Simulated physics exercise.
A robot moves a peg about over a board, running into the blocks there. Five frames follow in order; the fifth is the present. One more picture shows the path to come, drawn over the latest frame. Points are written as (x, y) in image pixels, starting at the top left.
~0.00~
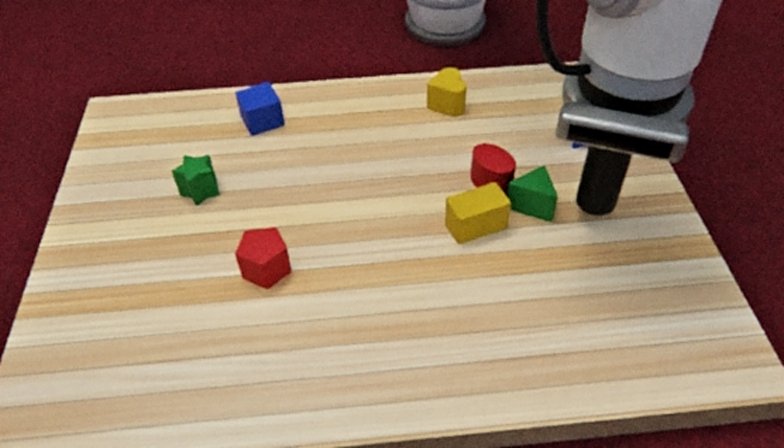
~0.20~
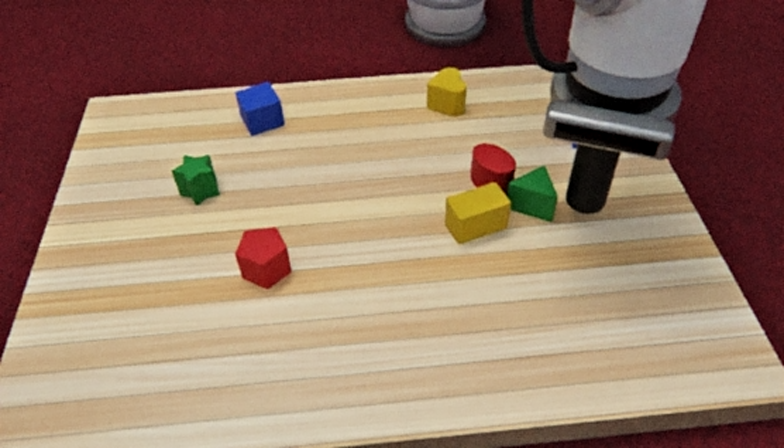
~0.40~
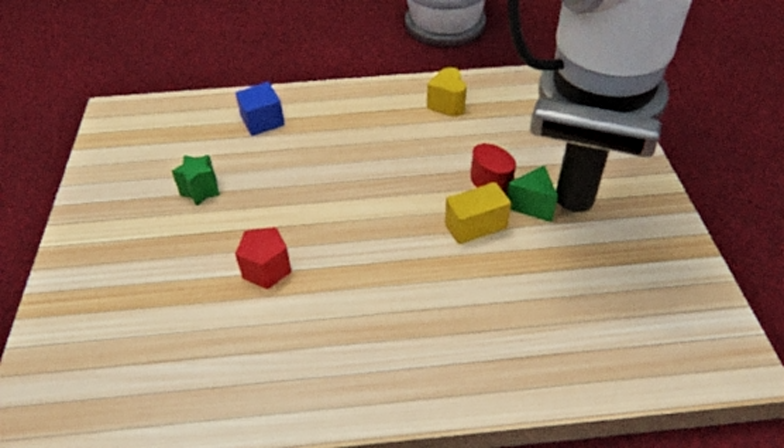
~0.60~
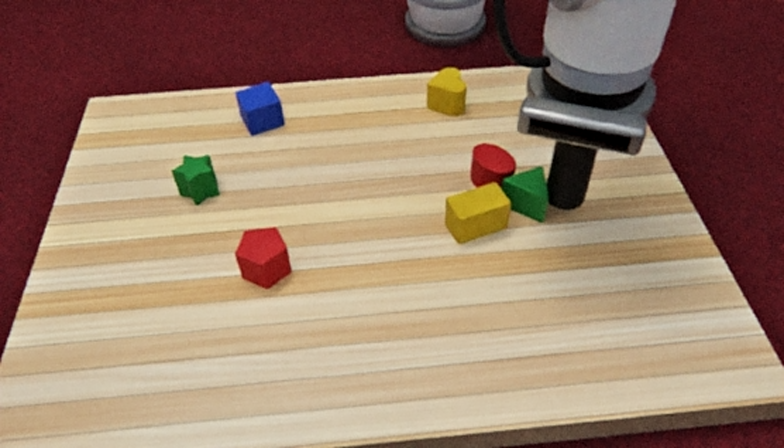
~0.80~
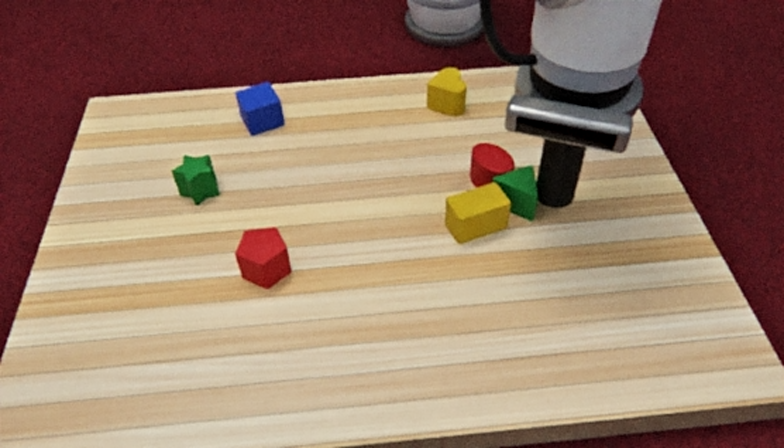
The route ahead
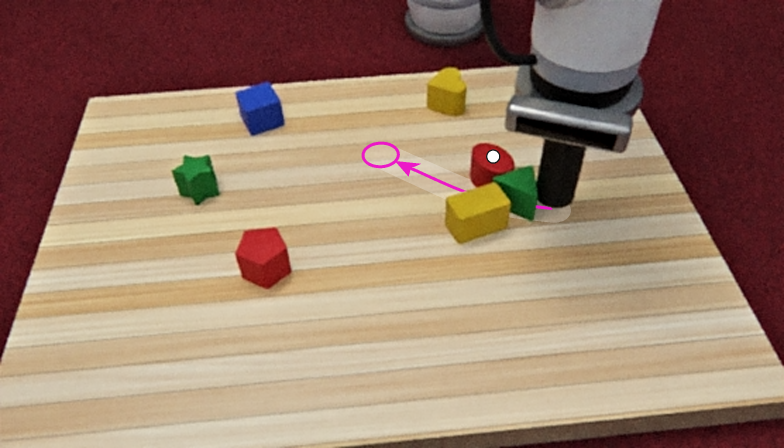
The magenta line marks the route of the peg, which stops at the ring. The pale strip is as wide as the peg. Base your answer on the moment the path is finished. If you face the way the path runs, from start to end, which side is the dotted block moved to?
Goes right.
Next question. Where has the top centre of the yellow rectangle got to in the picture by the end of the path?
The centre of its top face lies at (456, 206).
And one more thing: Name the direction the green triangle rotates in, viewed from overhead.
It is turned anticlockwise.
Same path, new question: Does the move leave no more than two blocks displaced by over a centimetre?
Final answer: No.
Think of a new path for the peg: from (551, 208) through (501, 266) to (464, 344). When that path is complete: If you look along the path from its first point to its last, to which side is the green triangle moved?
Measured against the direction from start to end, the green triangle shifts toward the right-hand side.
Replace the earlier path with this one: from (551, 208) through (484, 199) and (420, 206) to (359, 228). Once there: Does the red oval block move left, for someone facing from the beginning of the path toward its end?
Short answer: No.
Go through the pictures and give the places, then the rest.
Lower end of the peg (596, 202), tops of blocks, yellow rectangle (478, 200), red oval block (494, 157), green triangle (537, 181), in the first picture.
Peg (585, 200), blocks as before, in the second picture.
Peg (575, 198), blocks as before, in the third picture.
Peg (564, 197), green triangle (531, 180), in the fourth picture.
Peg (554, 195), yellow rectangle (478, 200), red oval block (493, 157), green triangle (521, 179), in the fifth picture.
The drawn path runs from (551, 208) over (458, 189) to (381, 155); the dot is on the red oval block.
The first path, step by step. One third of the way, peg (488, 185); yellow rectangle (457, 206), turned 40° anticlockwise; red oval block (467, 142), turned 80° clockwise; green triangle (454, 172).
Two thirds of the way, peg (431, 164); yellow rectangle (456, 206), turned 45° anticlockwise; red oval block (457, 134); green triangle (406, 167), turned 40° anticlockwise.
At the end, peg (380, 141); yellow rectangle (456, 206), turned 45° anticlockwise; red oval block (457, 134), turned 135° clockwise; green triangle (402, 167), turned 55° anticlockwise.
